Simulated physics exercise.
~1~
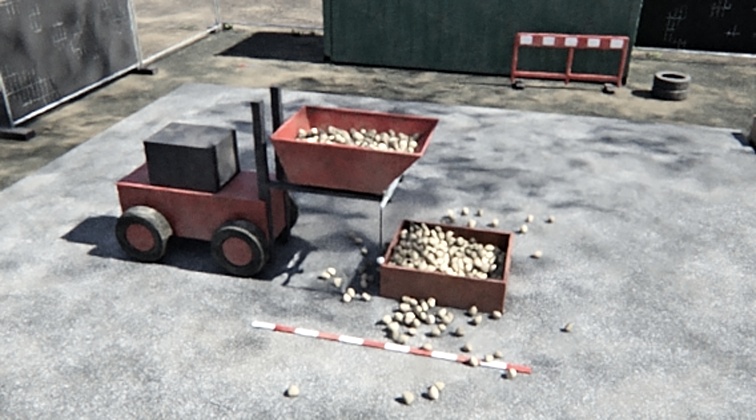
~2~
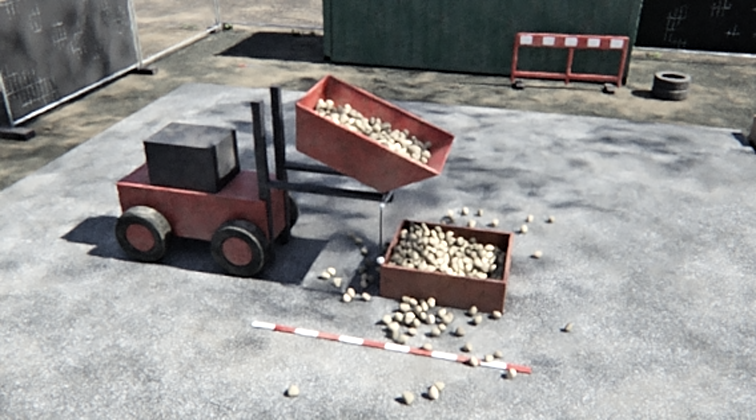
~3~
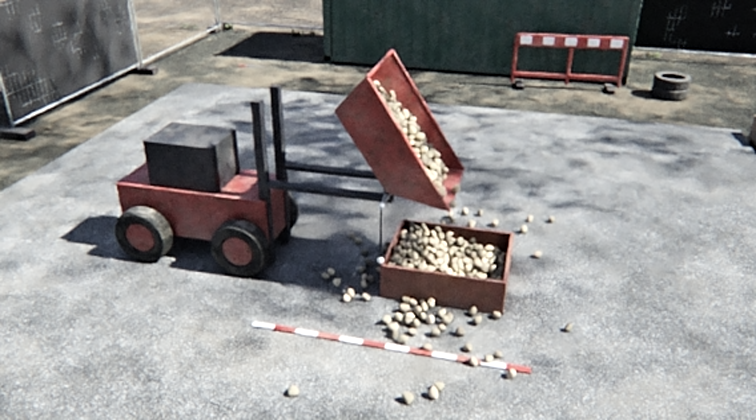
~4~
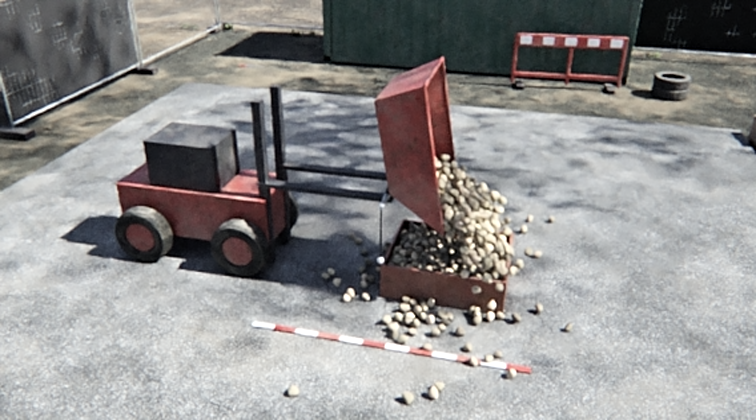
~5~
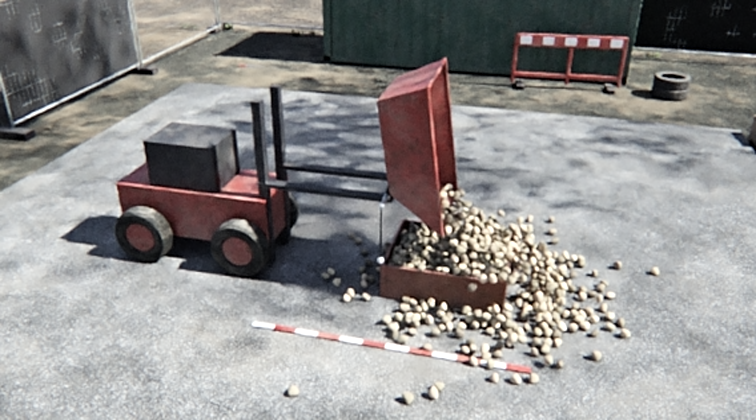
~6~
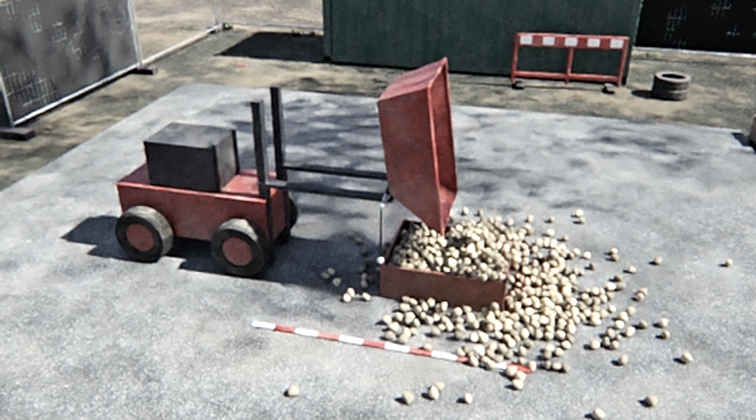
A red skip full of pale rounded stones, held out by a small forklift, tips steeply down to the right and pours them onto an already filled red bin, where many spill over and scatter across the ground to the right as the skip stays tilted, apparently emptied.
